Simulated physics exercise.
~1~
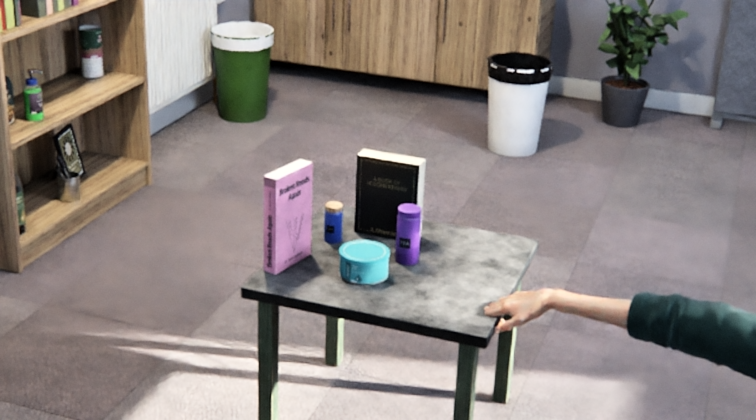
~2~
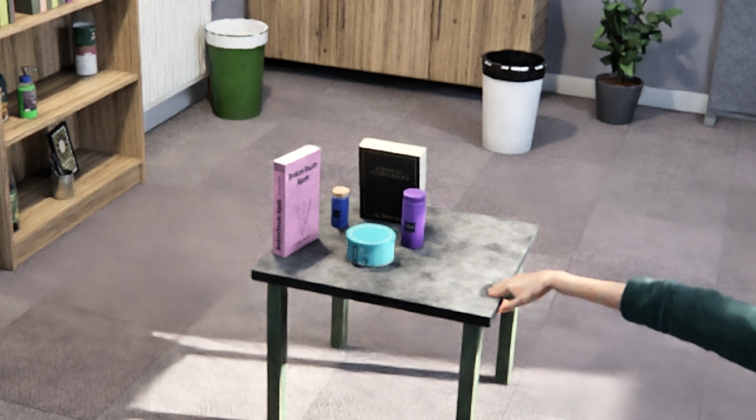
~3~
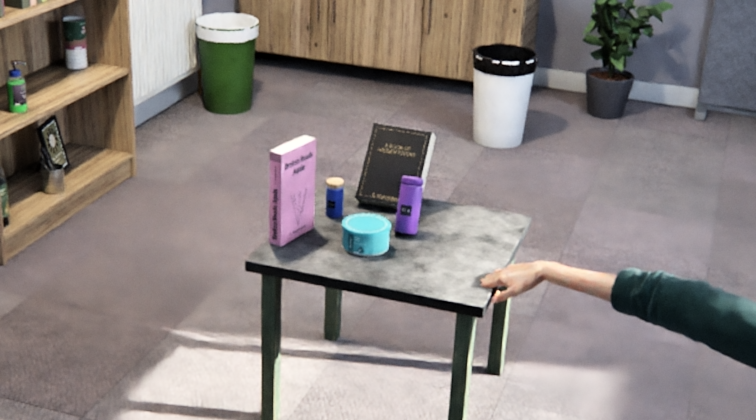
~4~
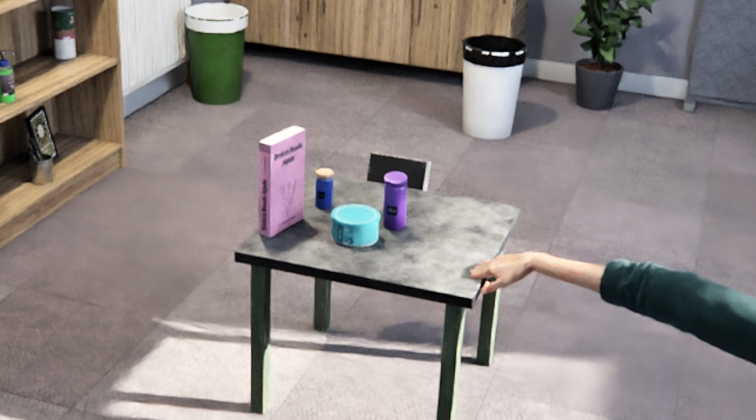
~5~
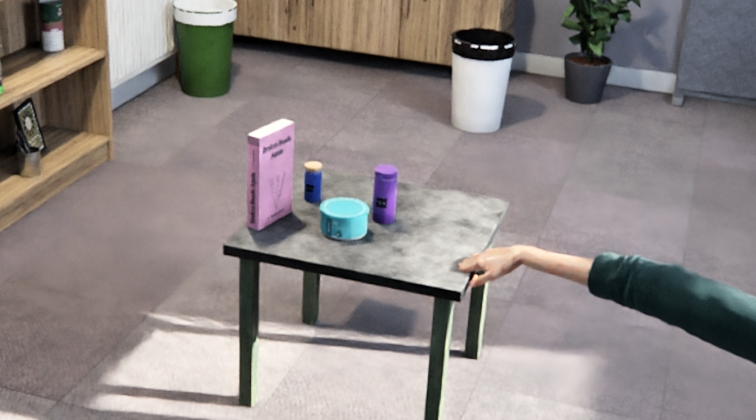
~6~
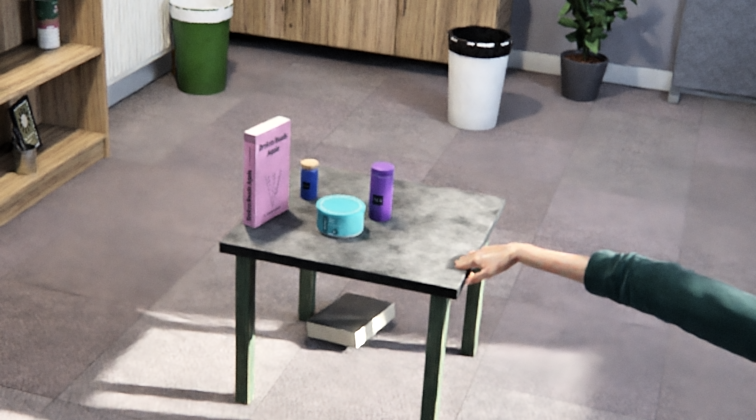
The clip opens on a small side table holding a pink book, a black book, a purple jar, a turquoise tub and a blue shaker, while a hand in a green sleeve grips its right corner. The table shifts slightly, and the black book at the back starts to lean. The purple jar tilts too, as the black book tips away over the far edge. The jar settles upright again while the book drops out of sight behind the table. Finally, the black book lies on the floor beneath the table, and the other four items remain standing on top.
